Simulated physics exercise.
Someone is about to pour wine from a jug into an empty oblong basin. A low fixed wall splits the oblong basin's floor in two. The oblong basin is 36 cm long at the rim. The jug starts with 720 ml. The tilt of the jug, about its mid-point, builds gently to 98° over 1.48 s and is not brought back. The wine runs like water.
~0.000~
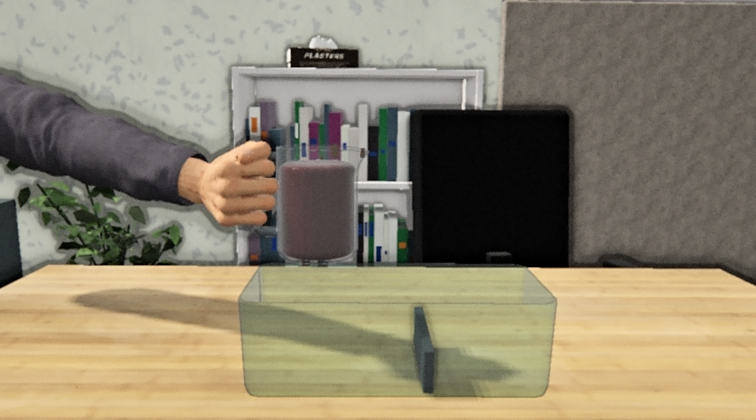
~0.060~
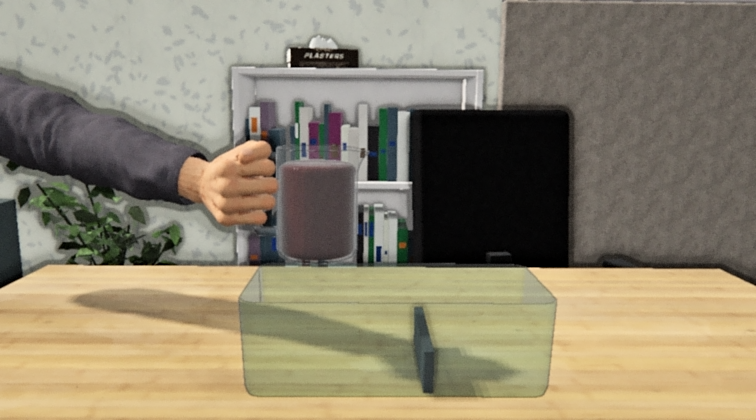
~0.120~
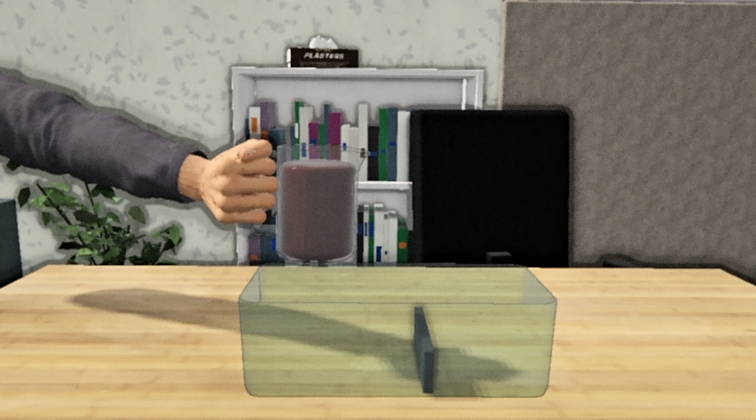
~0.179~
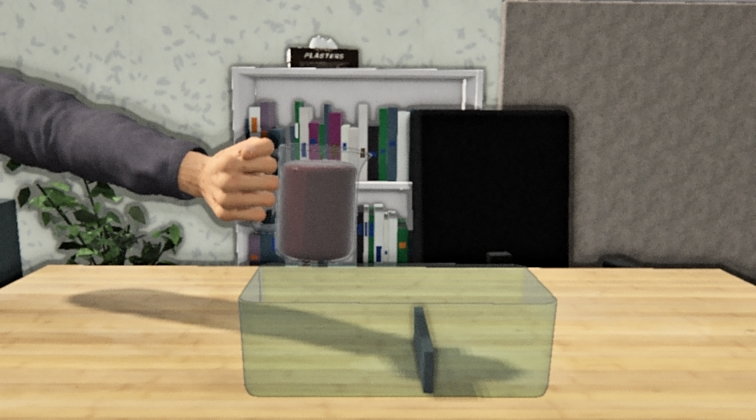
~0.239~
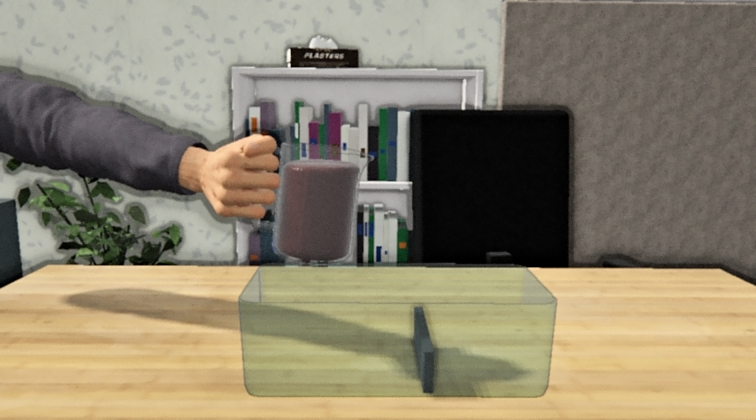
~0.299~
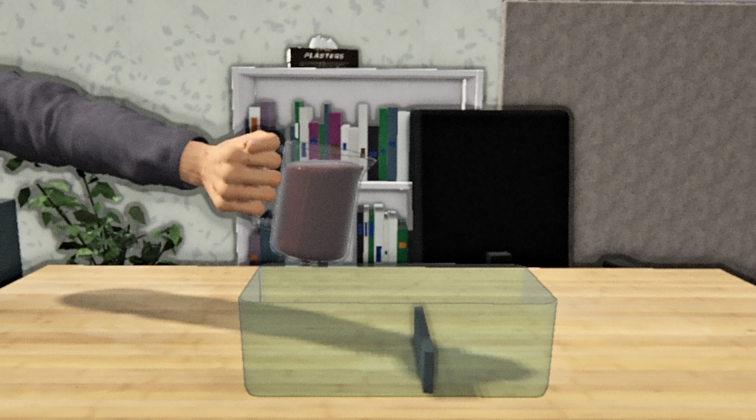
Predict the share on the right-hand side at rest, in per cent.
The far part has some 61 per cent.
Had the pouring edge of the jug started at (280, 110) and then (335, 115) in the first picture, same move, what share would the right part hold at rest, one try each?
First 0, then 10 per cent.
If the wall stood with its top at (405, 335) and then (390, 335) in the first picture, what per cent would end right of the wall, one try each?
In turn about 90 and 95 per cent.
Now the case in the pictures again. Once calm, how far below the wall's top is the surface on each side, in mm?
Some 44 mm on the left and 32 mm on the right.
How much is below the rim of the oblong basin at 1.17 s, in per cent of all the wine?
Some 38 per cent.
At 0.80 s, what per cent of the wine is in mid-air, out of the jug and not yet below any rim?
Some 8 per cent.
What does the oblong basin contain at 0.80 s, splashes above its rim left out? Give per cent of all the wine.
Some 3 per cent.
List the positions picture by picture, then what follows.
Tilt 0°; pouring edge (369, 150); surface from (281, 164) to (356, 165); the oblong basin's rim runs from (251, 282) to (540, 284); the wall's top is at (423, 328), in the first picture.
Tilt 0°; pouring edge (369, 151); surface from (281, 164) to (357, 165), in the second picture.
Tilt 2°; pouring edge (370, 152); surface from (281, 164) to (358, 166), in the third picture.
Tilt 4°; pouring edge (372, 153); surface from (282, 165) to (359, 165), in the fourth picture.
Tilt 6°; pouring edge (374, 156); surface from (284, 165) to (361, 165), in the fifth picture.
Tilt 10°; pouring edge (376, 159); surface from (286, 165) to (365, 165), in the sixth picture.
By 0.80 s the tilt is 56° and 89 per cent is still to pour, 1 is left of the wall and 2 right of it.
By 1.17 s the tilt is 88° and 48 per cent is still to pour, 5 is left of the wall and 33 right of it.
By 1.56 s the tilt is 98° and 10 per cent is still to pour, 25 is left of the wall and 60 right of it.
By 1.98 s the tilt is 98° and 1 per cent is still to pour, 37 is left of the wall and 61 right of it.
At rest 39 per cent lies left of the wall, 61 right of it and 0 outside.
